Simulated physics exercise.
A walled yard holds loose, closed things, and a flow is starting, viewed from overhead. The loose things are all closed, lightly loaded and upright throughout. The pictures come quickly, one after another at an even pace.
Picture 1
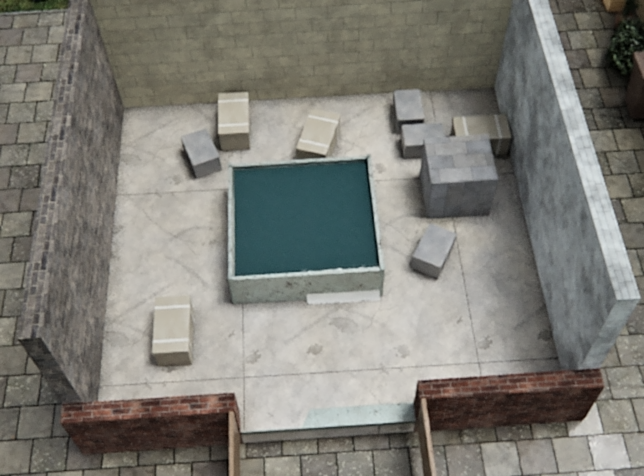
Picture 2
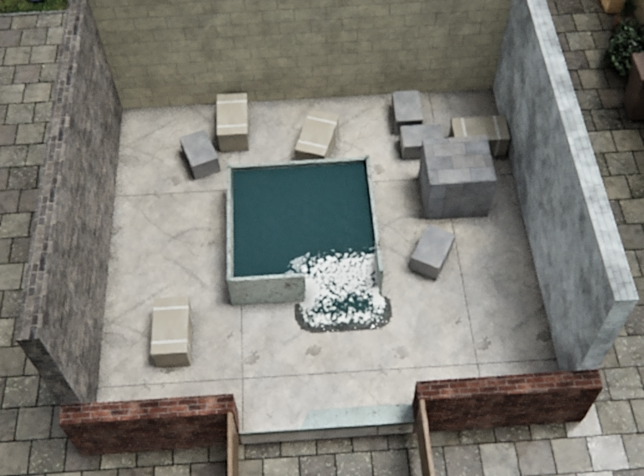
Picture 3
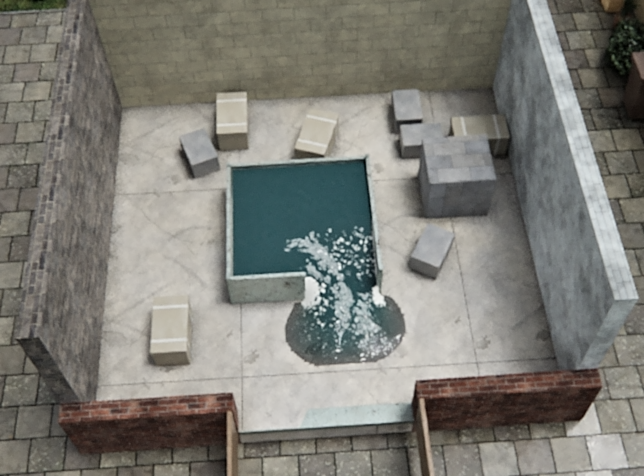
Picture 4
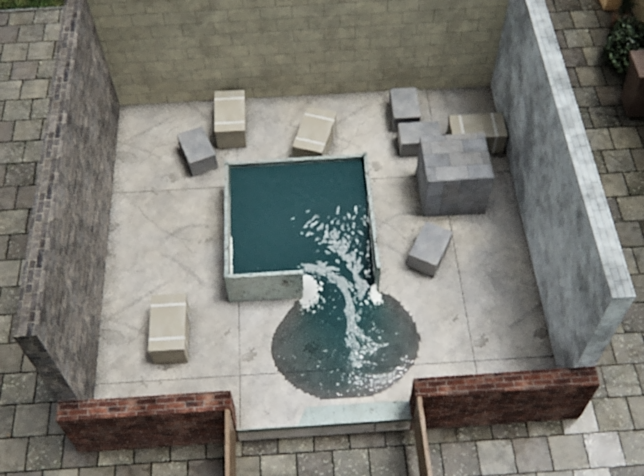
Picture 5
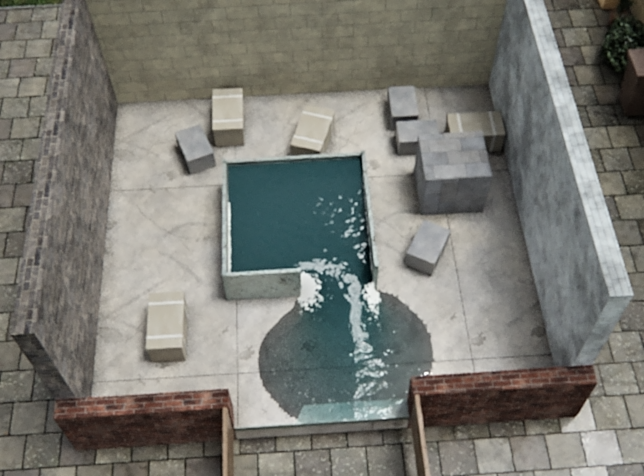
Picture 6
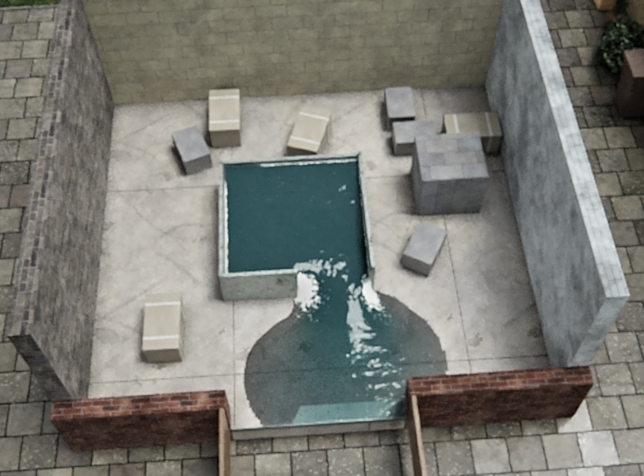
A square tank of dark water sat in a walled yard among scattered boxes, then water burst out through its front right side and spread across the pale floor while the boxes stayed put.
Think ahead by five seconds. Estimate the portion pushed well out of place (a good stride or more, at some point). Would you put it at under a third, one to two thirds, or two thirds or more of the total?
The things swept well aside make up a smaller part than a third.
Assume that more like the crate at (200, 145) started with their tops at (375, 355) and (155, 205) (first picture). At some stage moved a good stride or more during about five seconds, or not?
First: Covers that distance; second: Stays short of it.
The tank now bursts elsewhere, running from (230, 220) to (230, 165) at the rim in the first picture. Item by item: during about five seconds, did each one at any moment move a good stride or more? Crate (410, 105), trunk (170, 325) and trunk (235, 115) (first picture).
Order as asked: Sent that far; not sent that far; sent that far.
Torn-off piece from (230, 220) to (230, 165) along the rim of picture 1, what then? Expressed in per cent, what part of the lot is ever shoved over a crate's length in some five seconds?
Near 40 in a hundred.
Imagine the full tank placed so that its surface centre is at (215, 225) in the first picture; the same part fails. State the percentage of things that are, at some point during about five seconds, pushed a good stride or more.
That comes out at some 0 %.
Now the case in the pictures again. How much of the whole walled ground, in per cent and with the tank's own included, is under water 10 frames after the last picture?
I'd put it at some 30 per cent.
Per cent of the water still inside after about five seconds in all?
Close to 54 per cent, I think.
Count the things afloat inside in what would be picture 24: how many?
You get 0.
A moment on, 0 of 8 are well off their spots; 0 afloat.
Next, 0 of 8 are well off their spots; 0 afloat.
Later, 0 of 8 are well off their spots; 0 afloat.
In the end, 0 of 8 are well off their spots, and 0 have been at some point; 0 afloat.
